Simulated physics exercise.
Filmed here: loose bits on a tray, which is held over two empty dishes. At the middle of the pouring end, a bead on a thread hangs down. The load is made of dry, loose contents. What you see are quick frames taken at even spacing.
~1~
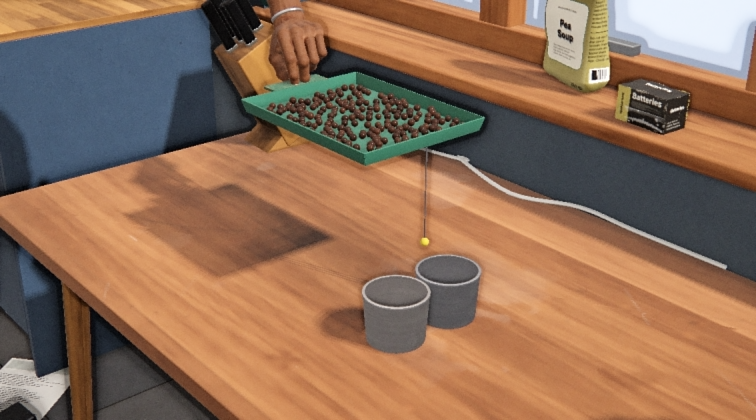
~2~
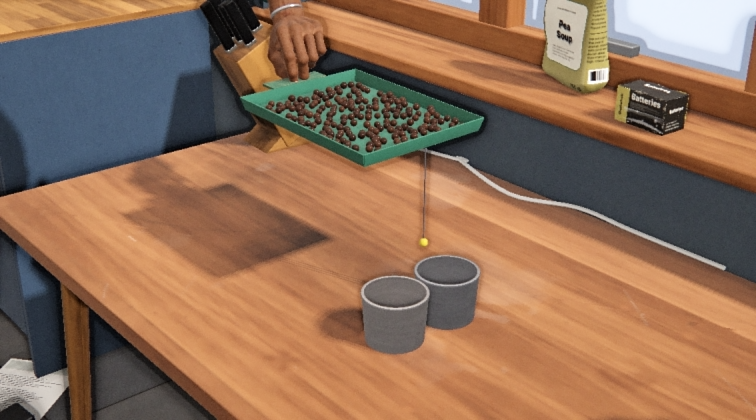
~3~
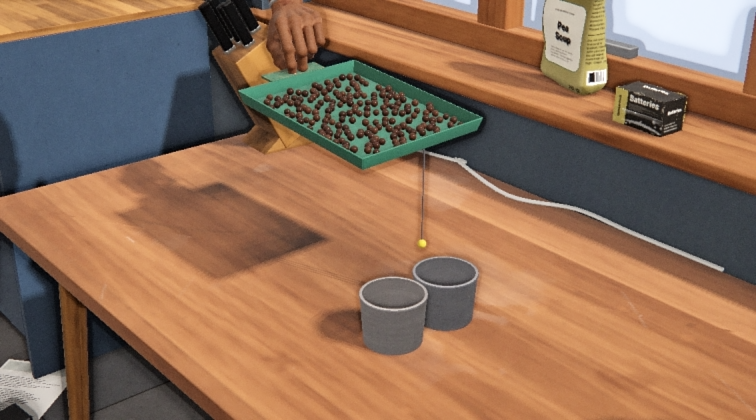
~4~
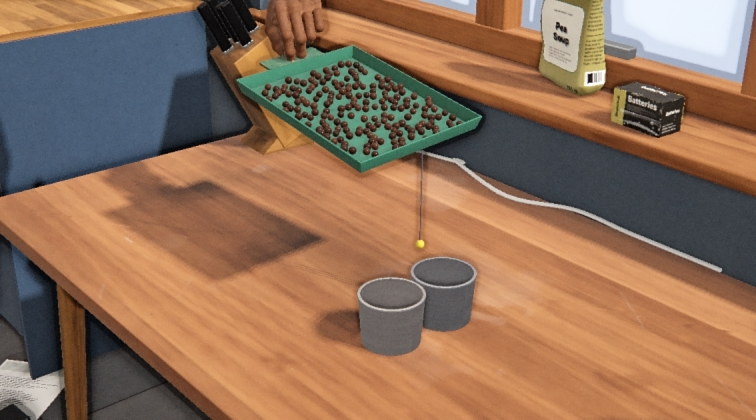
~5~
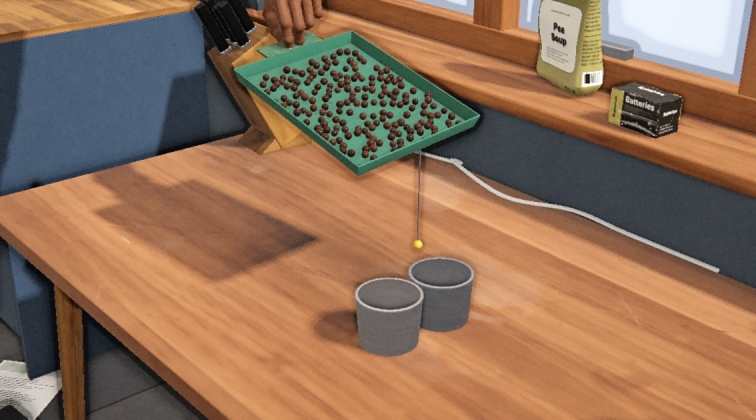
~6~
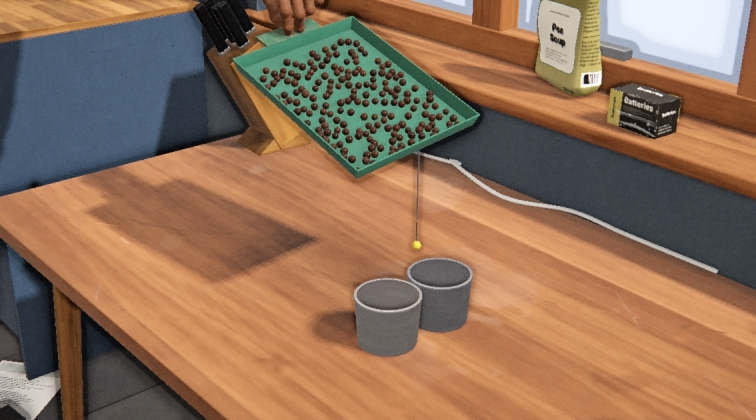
On a wooden table beside a windowsill, seen from above at an angle, the view drifts very slightly. A hand grips a green tray of brown chocolate balls above two gray dishes, a yellow bead hanging from its edge, with a knife block behind and a bottle and black box on the sill. The hand gradually tilts the tray toward its lower front corner, and the balls begin shifting across it.
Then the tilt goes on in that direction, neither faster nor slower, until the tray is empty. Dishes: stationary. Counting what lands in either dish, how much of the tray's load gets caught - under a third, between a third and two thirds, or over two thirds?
A third to two thirds lost.
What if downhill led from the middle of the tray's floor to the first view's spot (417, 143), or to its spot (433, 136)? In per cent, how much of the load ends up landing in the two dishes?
The first try yields 60 percent and the second 10 percent.
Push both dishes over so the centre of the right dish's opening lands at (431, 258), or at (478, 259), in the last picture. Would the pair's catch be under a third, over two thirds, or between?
Taking the tries in order: Between a third and two thirds and less than a third.
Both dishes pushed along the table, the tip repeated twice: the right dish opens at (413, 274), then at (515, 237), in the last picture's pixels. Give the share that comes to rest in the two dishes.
Roughly 80% first, roughly 0% second.
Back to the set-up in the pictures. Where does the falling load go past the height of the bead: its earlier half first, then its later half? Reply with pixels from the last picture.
I'd say around (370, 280) at first, then around (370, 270).
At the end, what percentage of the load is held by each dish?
For the left dish 50 per cent, for the right dish 10.
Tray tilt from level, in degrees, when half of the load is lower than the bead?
85° or so.
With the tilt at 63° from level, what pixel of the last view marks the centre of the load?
Near (375, 161).
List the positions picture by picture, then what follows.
The first picture shows corners of the pouring end at (365, 152) and (479, 117), level; middle of the load at (361, 118), chocolate balls; left dish at (418, 323); right dish at (469, 300); bead on its thread at (424, 242).
The second picture shows corners of the pouring end at (364, 153) and (479, 117), level; middle of the load at (361, 117).
The third picture shows corners of the pouring end at (363, 156) and (478, 117), tipped barely, lowest at the left corner; middle of the load at (359, 113).
The fourth picture shows corners of the pouring end at (362, 160) and (476, 116), tipped a little, lowest at the left corner; middle of the load at (358, 108).
The fifth picture shows corners of the pouring end at (359, 163) and (475, 115), tipped clearly, lowest at the left corner; middle of the load at (357, 103), a small part on the move.
The sixth picture shows corners of the pouring end at (358, 167) and (474, 114), tipped clearly, lowest at the left corner; middle of the load at (358, 102), nearly all on the move; left dish at (409, 326); right dish at (461, 303).
Soon, tray tipped steeply; most on the tray; a stray few in the left dish; a stray few in the right dish; a stray few outside both; about a quarter in the air.
A while on, tray tipped right over; a small part on the tray; about half in the left dish; a small part in the right dish; about a quarter outside both; about a quarter in the air.
Towards the end, tray tipped past a quarter turn; about half in the left dish; a small part in the right dish; about half outside both.
Finally, tray tipped past a quarter turn; about half in the left dish; a small part in the right dish; about half outside both.
